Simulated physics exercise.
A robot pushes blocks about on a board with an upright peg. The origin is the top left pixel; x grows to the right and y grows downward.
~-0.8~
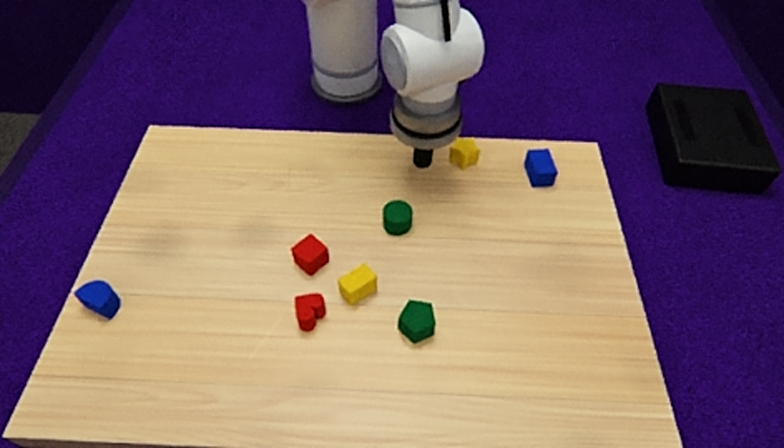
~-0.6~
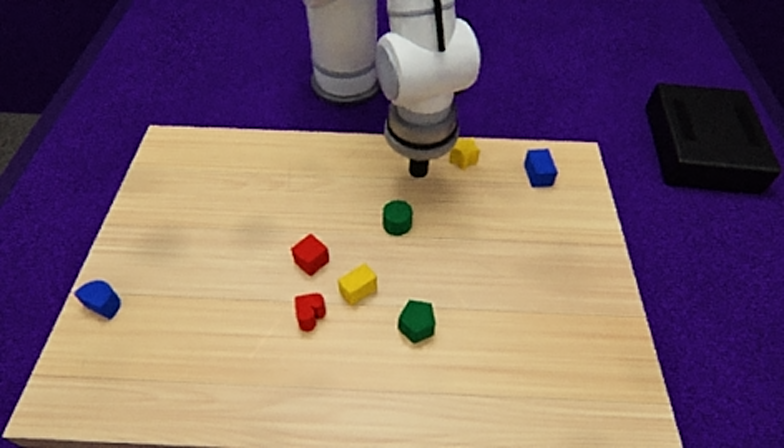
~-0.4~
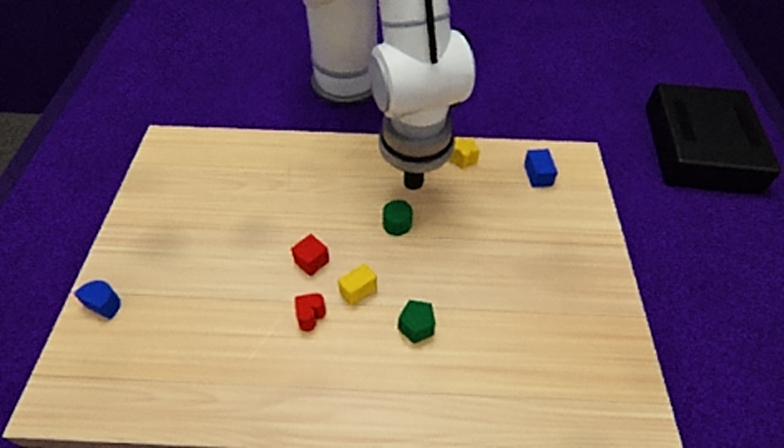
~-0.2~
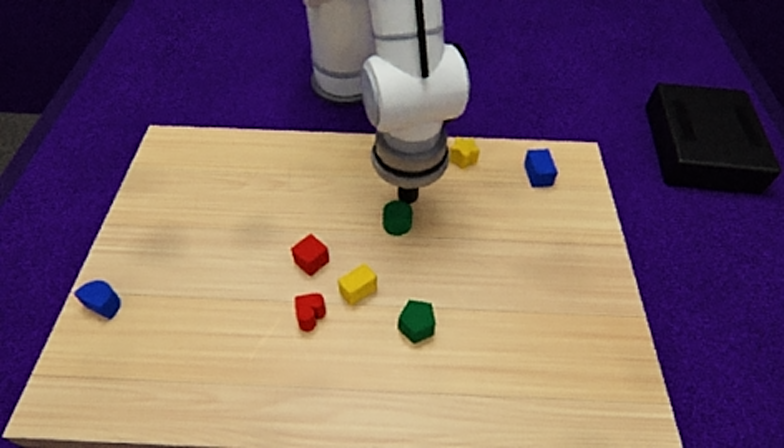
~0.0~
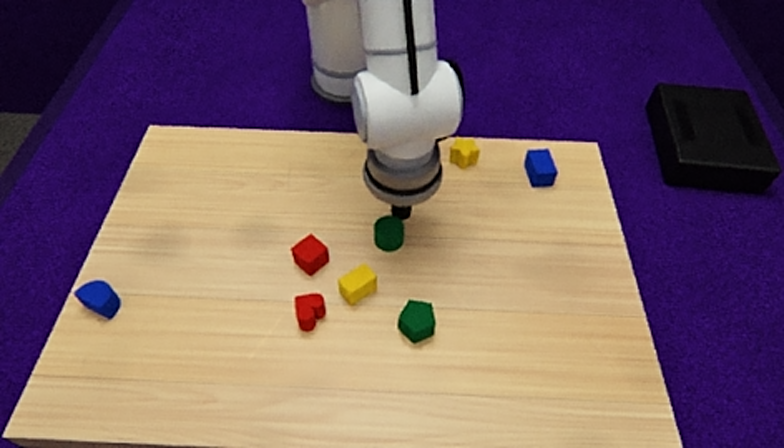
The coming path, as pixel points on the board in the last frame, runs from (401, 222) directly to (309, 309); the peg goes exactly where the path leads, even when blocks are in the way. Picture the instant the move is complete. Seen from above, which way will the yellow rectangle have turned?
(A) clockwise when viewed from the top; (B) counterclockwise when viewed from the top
Correct choice: A.
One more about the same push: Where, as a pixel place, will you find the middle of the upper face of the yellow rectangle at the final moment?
In the picture, it is at (354, 304).
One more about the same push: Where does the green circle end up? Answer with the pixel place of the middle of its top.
It is at (362, 280).
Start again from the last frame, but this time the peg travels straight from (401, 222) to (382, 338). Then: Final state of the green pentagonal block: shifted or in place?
At the moment the path ends, the green pentagonal block still stands where it did.
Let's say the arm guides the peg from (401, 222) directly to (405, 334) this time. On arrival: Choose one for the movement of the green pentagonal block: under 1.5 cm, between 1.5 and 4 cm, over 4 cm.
Moves 1.5 to 4 cm.
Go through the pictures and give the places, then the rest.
In the first picture, tip of the peg (422, 163), middles of tops, red heart block (308, 304), red square piece (309, 248), yellow rectangle (357, 278), green circle (398, 211).
In the second picture, peg (418, 172), nothing pushed.
In the third picture, peg (414, 184), nothing pushed.
In the fourth picture, peg (408, 197), nothing pushed.
In the fifth picture, peg (401, 213), red heart block (308, 304), red square piece (309, 248), yellow rectangle (357, 278), green circle (389, 226).
What follows on the original path. One third of the way, peg (373, 241); yellow rectangle (354, 286); green circle (368, 258).
Two thirds of the way, peg (341, 270); yellow rectangle (354, 305), turned 65° clockwise; green circle (362, 280).
At the end, peg (307, 301); red heart block (301, 319), turned 15° clockwise; red square piece unmoved; yellow rectangle (354, 304), turned 65° clockwise; green circle (362, 280).
